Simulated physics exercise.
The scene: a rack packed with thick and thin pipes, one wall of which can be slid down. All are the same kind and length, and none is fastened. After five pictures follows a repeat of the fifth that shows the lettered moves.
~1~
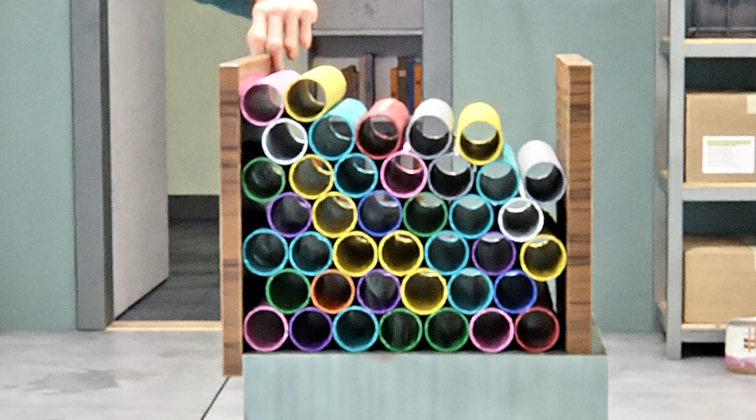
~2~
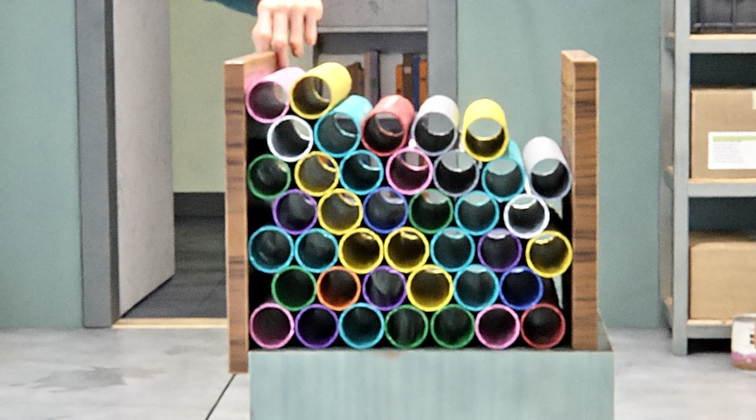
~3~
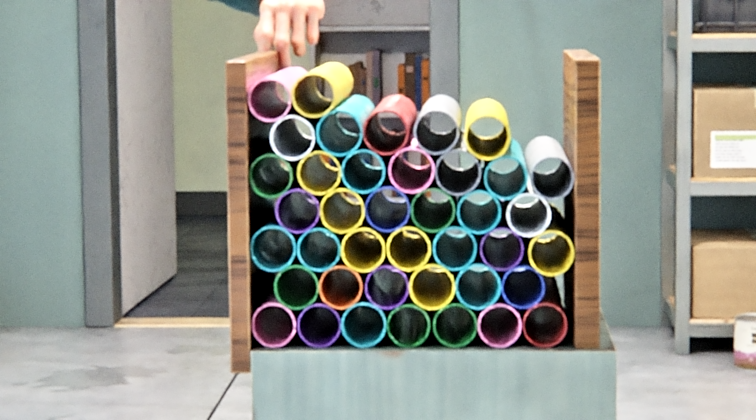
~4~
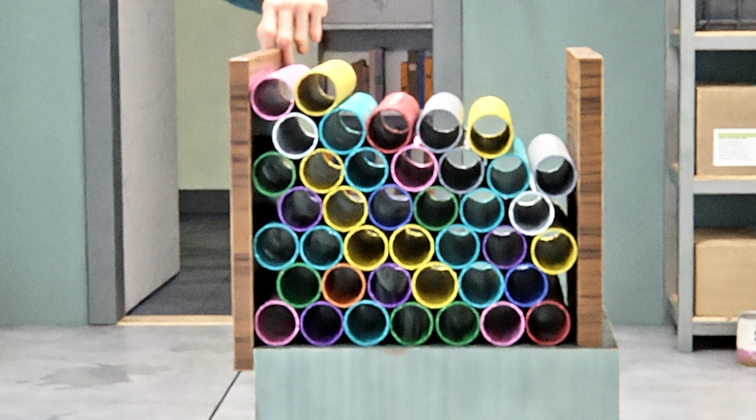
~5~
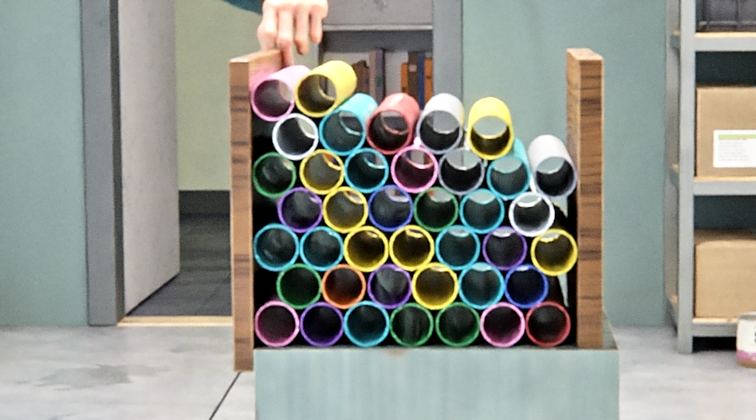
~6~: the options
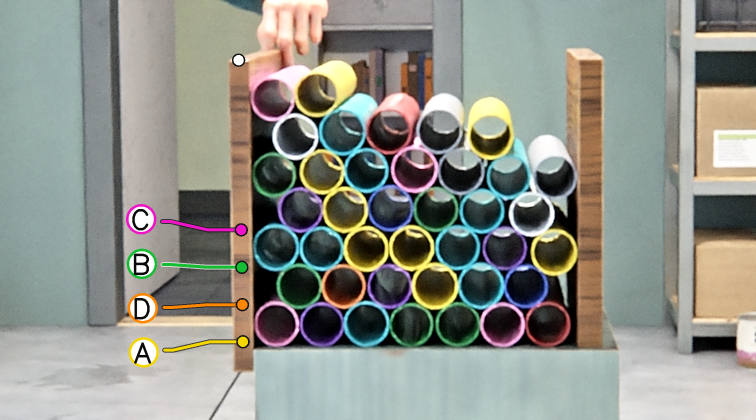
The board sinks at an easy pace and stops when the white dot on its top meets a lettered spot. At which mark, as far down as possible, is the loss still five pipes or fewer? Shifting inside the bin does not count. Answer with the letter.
The lowest mark that will do is B.
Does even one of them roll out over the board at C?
Yes.
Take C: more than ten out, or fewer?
Fewer than ten.
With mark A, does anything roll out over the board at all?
At A: Yes.
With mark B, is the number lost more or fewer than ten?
It loses fewer than ten.
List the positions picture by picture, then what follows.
In the first frame, a turquoise pipe (266, 252); a yellow pipe (355, 254); a blue pipe (380, 213).
In the second frame, a blue pipe (386, 210); a yellow pipe (317, 174).
In the third frame, a pink pipe (412, 170); a pink pipe (270, 99).
In the fourth frame, side board (262, 196); a pink pipe (277, 323).
In the fifth frame, a pink pipe (503, 325); a turquoise pipe (276, 247); a yellow pipe (366, 249).
On the marked copy, A at (243, 342); B at (241, 267); C at (241, 230); D at (242, 304); the white dot at (238, 60).
Following B. Soon after the start, top of the board (251, 149).
Later, top of the board (253, 251).
In the end, top of the board (253, 266), four out over the board.
As for the rest, A more than five out over the board; C four out over the board; D more than five out over the board.
